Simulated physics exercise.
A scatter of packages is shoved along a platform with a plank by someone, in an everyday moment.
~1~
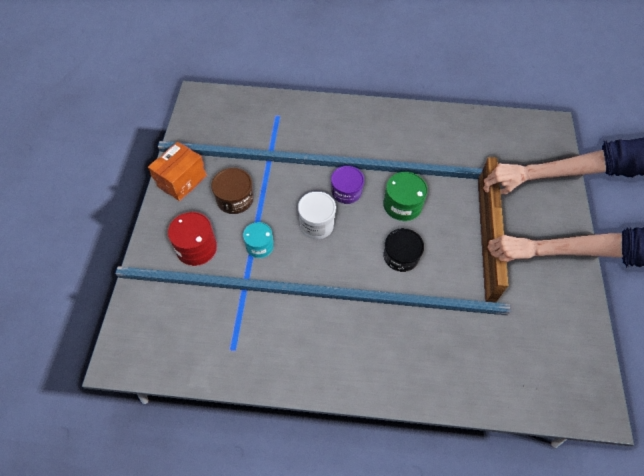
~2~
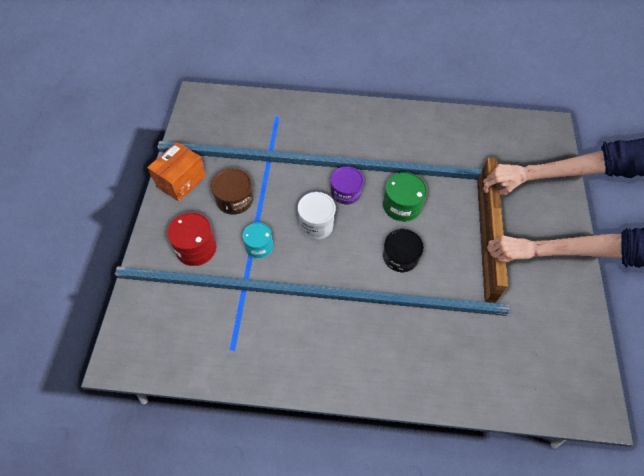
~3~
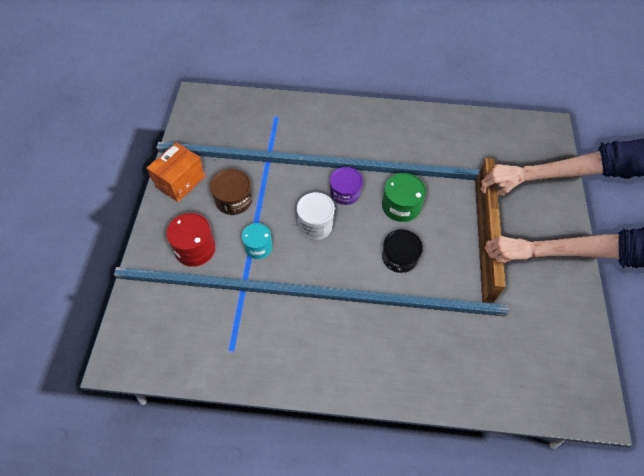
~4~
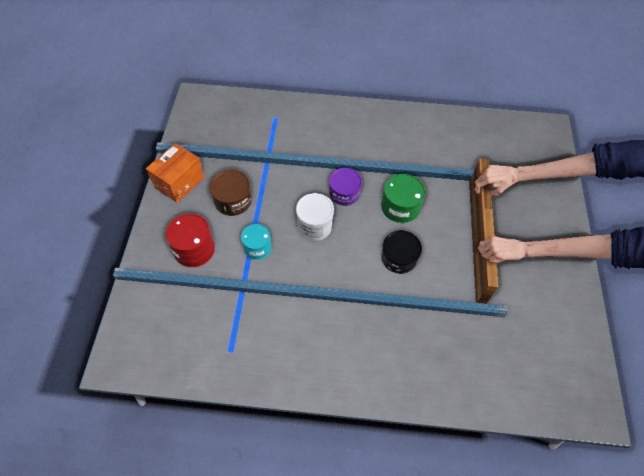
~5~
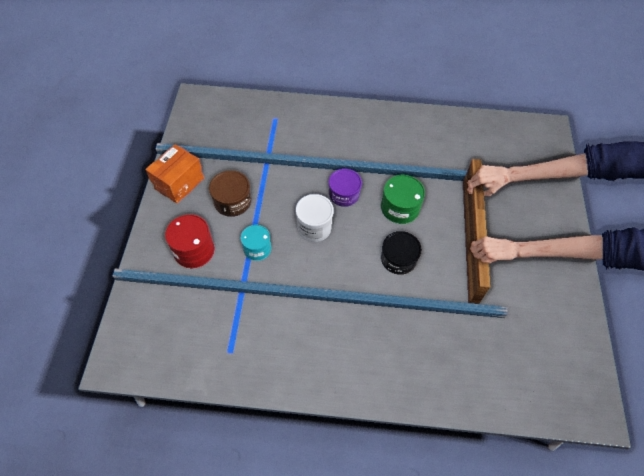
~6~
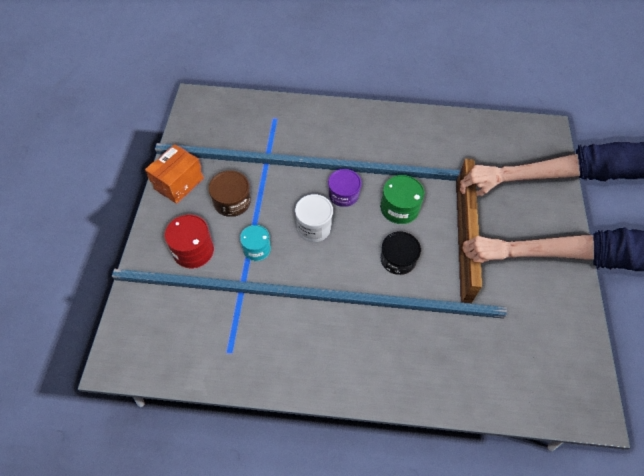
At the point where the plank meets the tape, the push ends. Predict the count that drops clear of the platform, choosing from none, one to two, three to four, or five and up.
The count is none.
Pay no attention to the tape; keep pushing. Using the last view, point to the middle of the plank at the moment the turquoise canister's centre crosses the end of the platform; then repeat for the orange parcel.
First it's close to (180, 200), next close to (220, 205).
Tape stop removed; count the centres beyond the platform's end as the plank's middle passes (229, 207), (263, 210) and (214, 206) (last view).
0, 0 and 1.
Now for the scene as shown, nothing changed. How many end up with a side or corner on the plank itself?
Contact count: 3.
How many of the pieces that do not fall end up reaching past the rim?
Things overhanging at the end: 0.
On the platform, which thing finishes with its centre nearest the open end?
Orange parcel.
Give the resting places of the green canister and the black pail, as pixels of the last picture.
Okay, so first (241, 180), and next (230, 244).
A little later, none off yet; orange parcel at rest near (175, 174); red canister at rest near (190, 242); brown pail at rest near (230, 194).
When it is over, the number that fall off is zero.
